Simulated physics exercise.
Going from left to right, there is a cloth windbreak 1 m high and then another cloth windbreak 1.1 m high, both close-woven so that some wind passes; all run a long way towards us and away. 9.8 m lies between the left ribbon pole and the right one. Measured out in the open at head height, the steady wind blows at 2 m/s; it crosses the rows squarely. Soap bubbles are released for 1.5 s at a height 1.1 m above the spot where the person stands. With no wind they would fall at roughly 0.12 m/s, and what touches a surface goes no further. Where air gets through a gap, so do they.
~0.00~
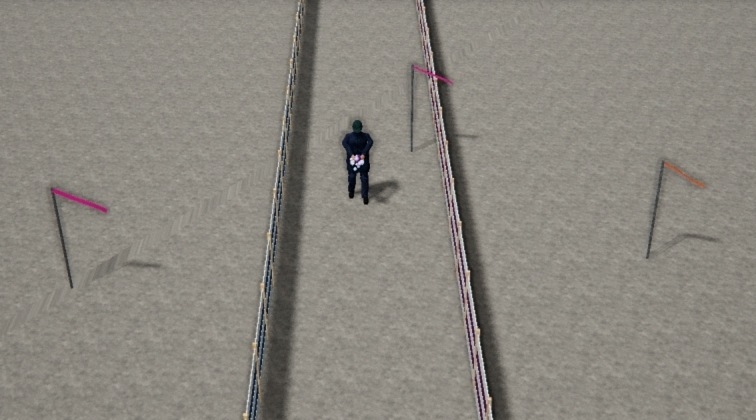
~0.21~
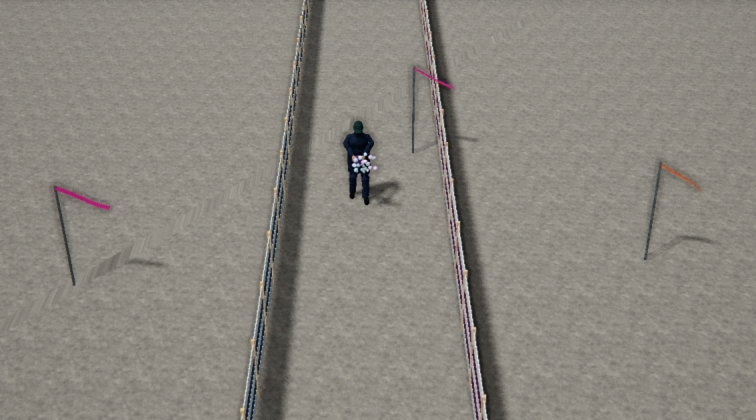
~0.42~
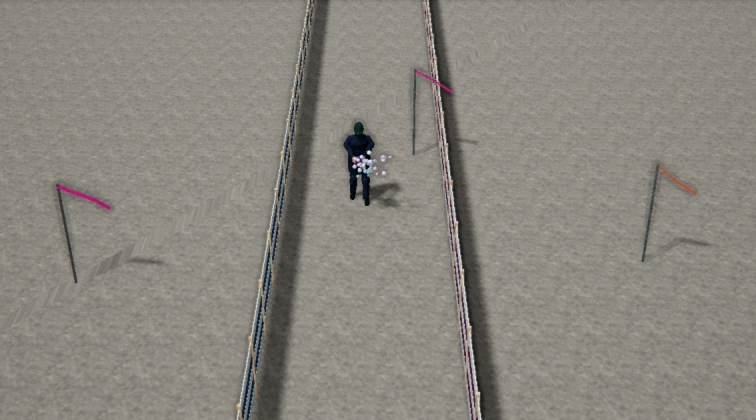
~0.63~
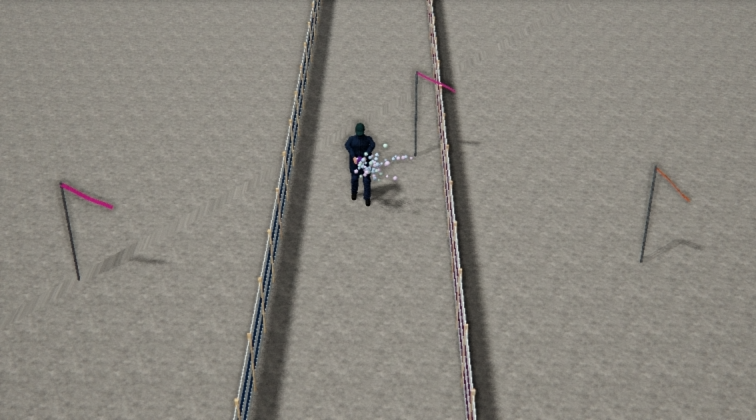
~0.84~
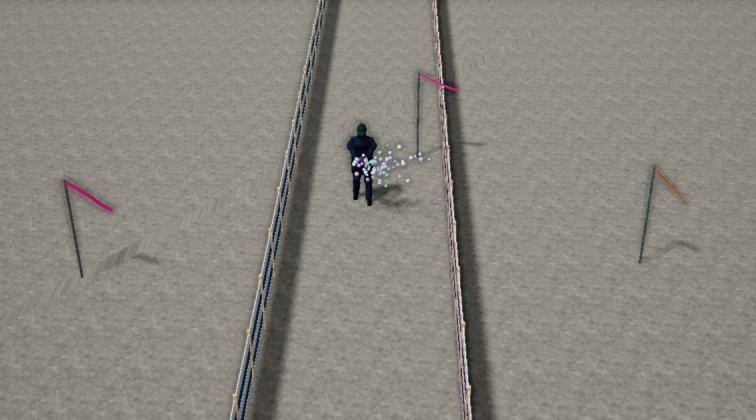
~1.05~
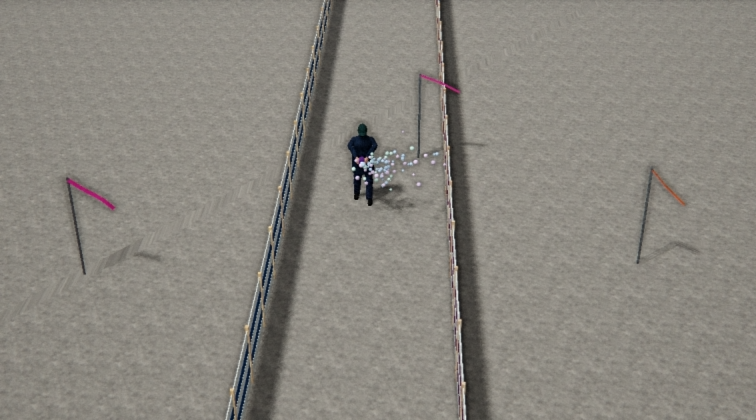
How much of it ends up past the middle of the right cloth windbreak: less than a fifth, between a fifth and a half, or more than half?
More than half.
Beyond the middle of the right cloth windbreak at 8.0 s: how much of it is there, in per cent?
My guess is close to 80 %.
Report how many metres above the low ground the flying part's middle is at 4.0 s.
Middle height: Approx. 1.0 m.
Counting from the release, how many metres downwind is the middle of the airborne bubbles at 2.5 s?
About 1.5 m.
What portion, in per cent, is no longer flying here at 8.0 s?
Roughly 30 percent by that time.
After 2.5 s, 0 % is no longer flying here, and 34 % is beyond the right cloth windbreak; the middle of what still flies is 1.1 m above the low ground, near (432, 167).
After 4.0 s, 1 % is no longer flying here, and 66 % is beyond the right cloth windbreak; the middle of what still flies is 0.9 m above the low ground, near (474, 175).
After 8.0 s, 28 % is no longer flying here, and 81 % is beyond the right cloth windbreak; the middle of what still flies is 0.8 m above the low ground, near (665, 182).
After 20.0 s, 76 % is no longer flying here, and 83 % is beyond the right cloth windbreak.
After 45.0 s, 100 % is no longer flying here, and 83 % is beyond the right cloth windbreak.
